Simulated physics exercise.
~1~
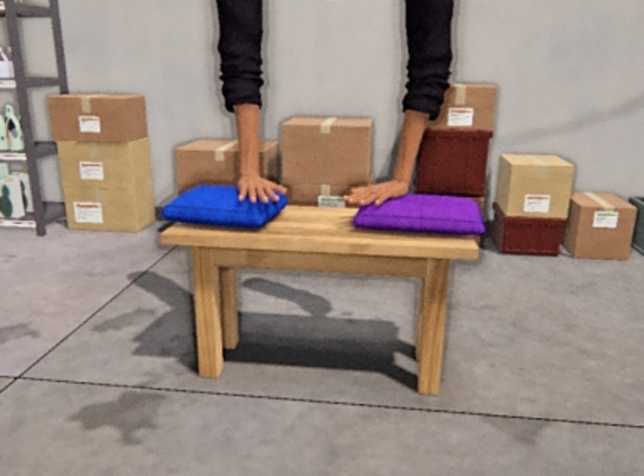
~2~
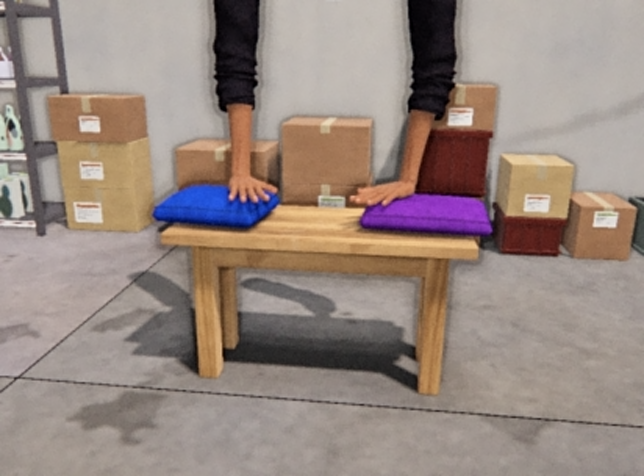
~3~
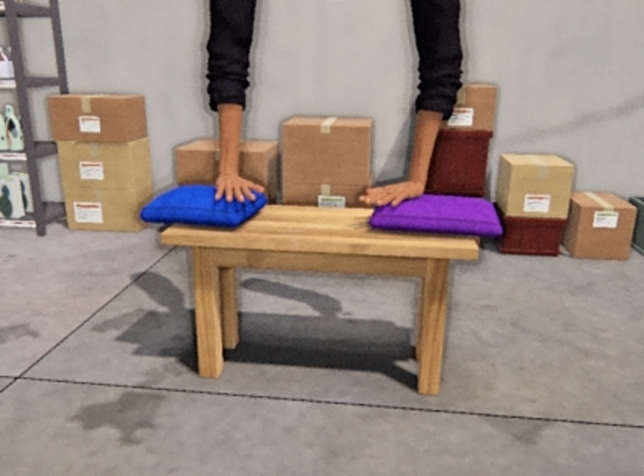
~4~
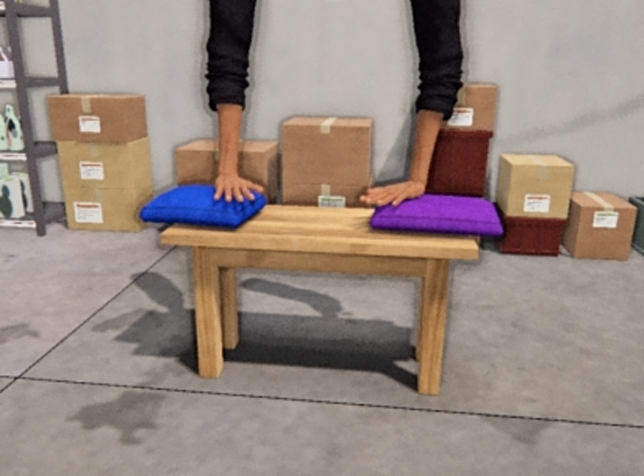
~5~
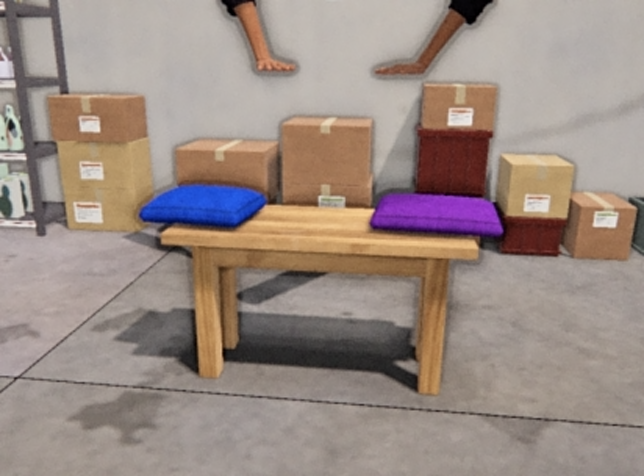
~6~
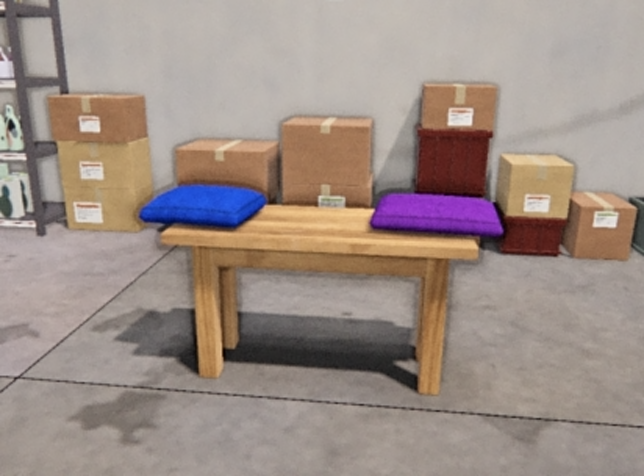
Two hands pressed on a blue cushion-like bag and a purple folded blanket on a wooden bench, nudging them slightly apart toward opposite ends, then let go and lifted out of view, leaving both resting on top, poking slightly past the ends.
